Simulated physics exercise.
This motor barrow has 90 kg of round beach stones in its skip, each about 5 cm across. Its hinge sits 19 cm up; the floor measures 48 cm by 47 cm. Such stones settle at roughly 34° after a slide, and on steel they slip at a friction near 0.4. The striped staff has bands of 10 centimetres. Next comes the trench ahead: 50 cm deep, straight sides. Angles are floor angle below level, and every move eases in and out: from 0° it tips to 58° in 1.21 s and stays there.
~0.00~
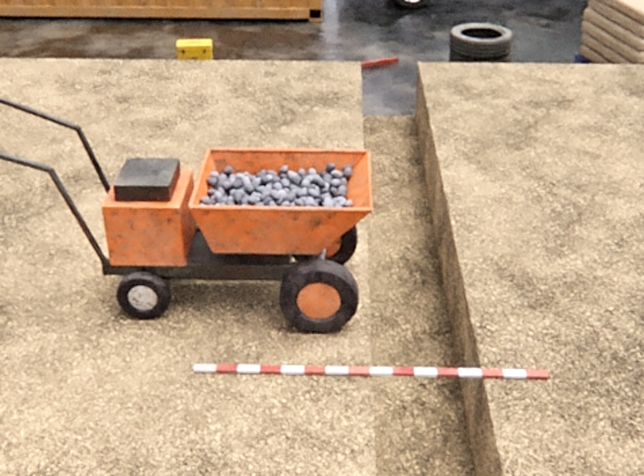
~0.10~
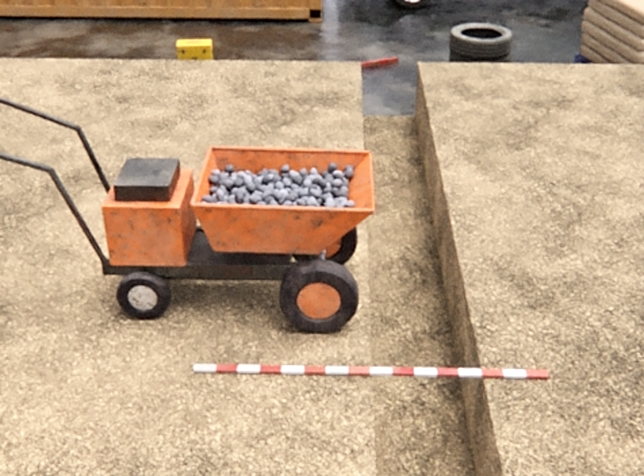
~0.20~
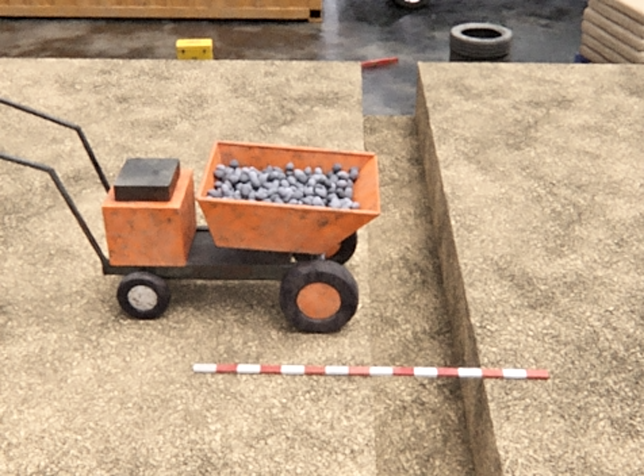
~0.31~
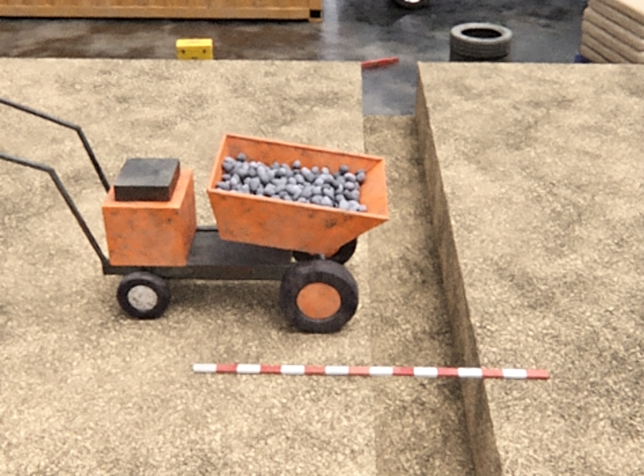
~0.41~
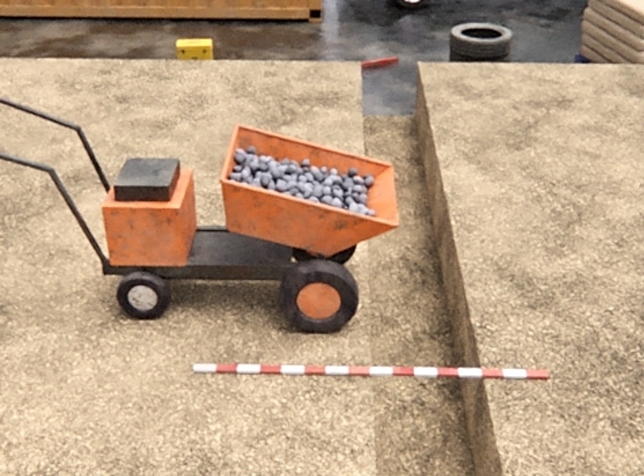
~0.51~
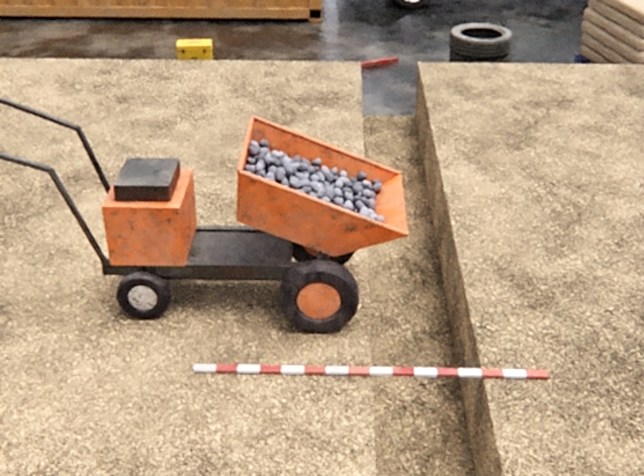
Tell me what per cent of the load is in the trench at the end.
Some 68 per cent.
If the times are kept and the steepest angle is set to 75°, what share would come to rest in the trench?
Then roughly 70 percent.
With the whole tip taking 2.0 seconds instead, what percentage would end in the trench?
Then some 80 per cent would.
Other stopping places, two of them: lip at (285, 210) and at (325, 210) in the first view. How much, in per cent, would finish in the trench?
Roughly 100 in a hundred, then 100 in a hundred.
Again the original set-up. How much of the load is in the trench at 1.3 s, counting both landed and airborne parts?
About 15 per cent by then.
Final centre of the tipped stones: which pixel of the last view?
I'd point to around (448, 362).
After 0.9 s the floor is at 49°; 100 % in the skip; the foremost stones are at (411, 243).
After 1.3 s the floor is at 58°; 79 % in the skip, 17 % in the trench, 4 % past the trench; the foremost stones are at (484, 290).
After 1.7 s the floor is at 58°; 41 % in the skip, 29 % in the trench, 30 % past the trench; the foremost stones are at (562, 297).
After 3.6 s the floor is at 58°; 0 % in the skip, 68 % in the trench, 32 % past the trench; the foremost stones are at (619, 283).
